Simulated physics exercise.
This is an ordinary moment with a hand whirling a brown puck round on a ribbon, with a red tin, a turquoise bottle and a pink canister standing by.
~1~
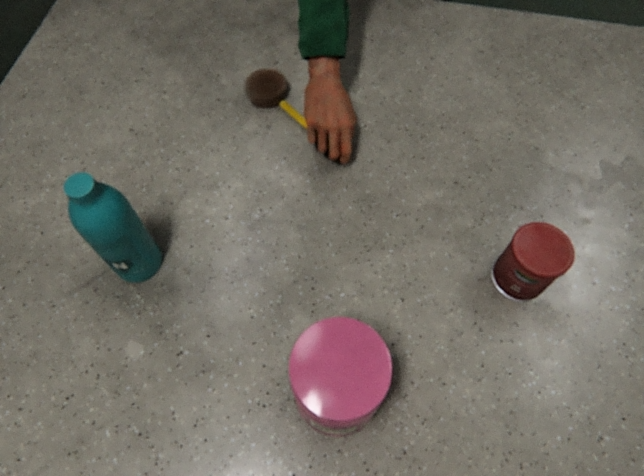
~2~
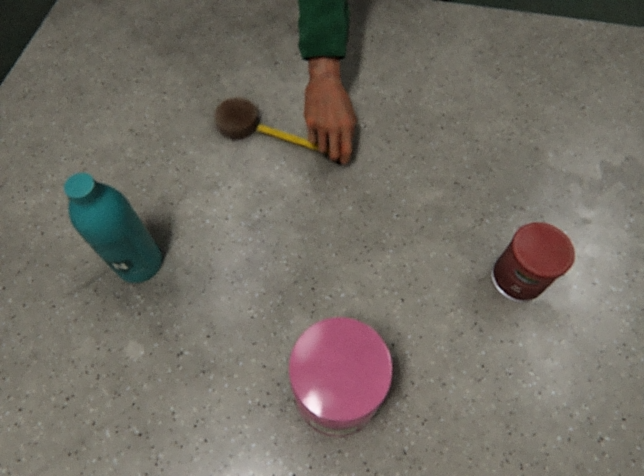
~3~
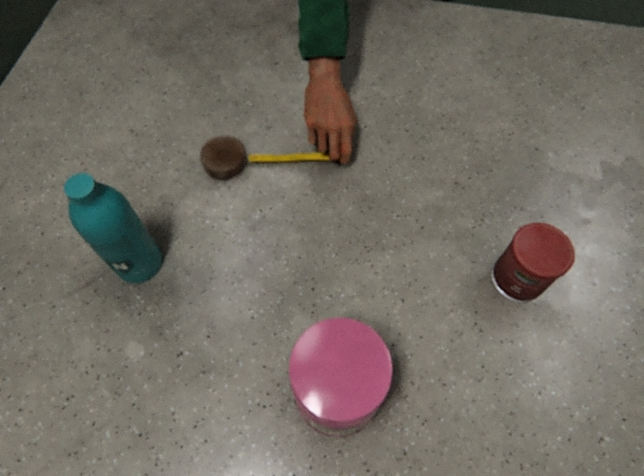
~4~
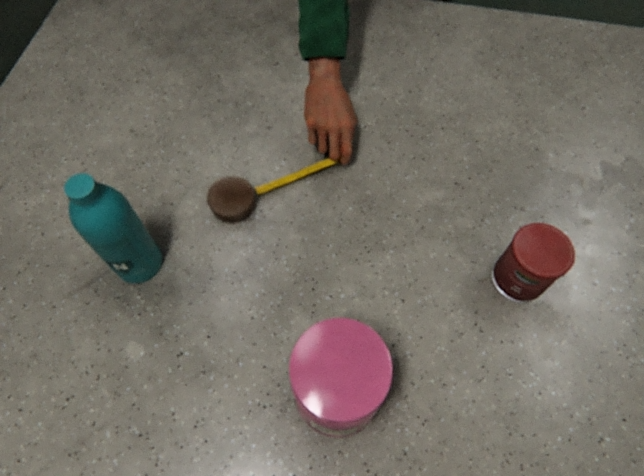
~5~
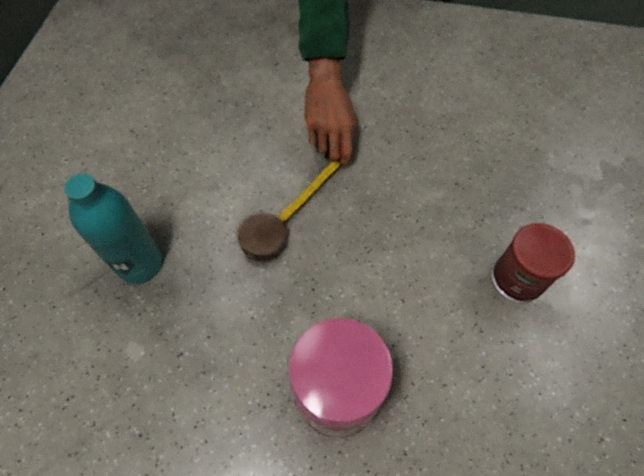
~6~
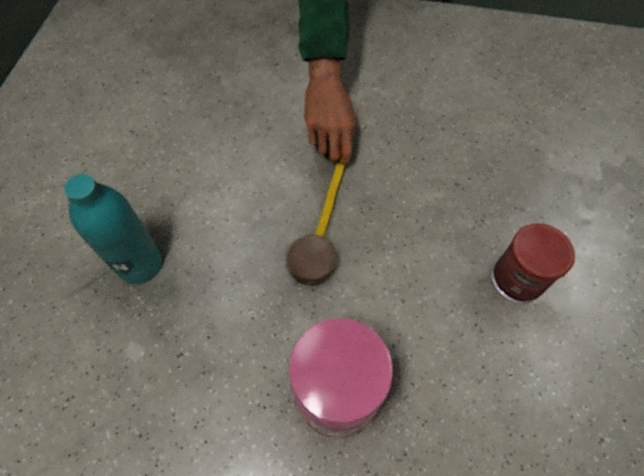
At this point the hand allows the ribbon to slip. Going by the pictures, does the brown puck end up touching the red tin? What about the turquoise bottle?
From what I can tell, the red tin is touched, the turquoise bottle is never touched.
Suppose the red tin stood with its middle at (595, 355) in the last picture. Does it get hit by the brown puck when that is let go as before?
Placed so, it escapes.
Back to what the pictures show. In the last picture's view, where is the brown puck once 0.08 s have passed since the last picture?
Roughly at (422, 272).
Then, 0.08 s on from there, puck near (422, 272).
Then, 0.20 s on from there, puck near (481, 281); red tin pushed aside.
In the end, puck near (482, 281); red tin pushed aside. The red tin gets hit and the turquoise bottle escapes it.
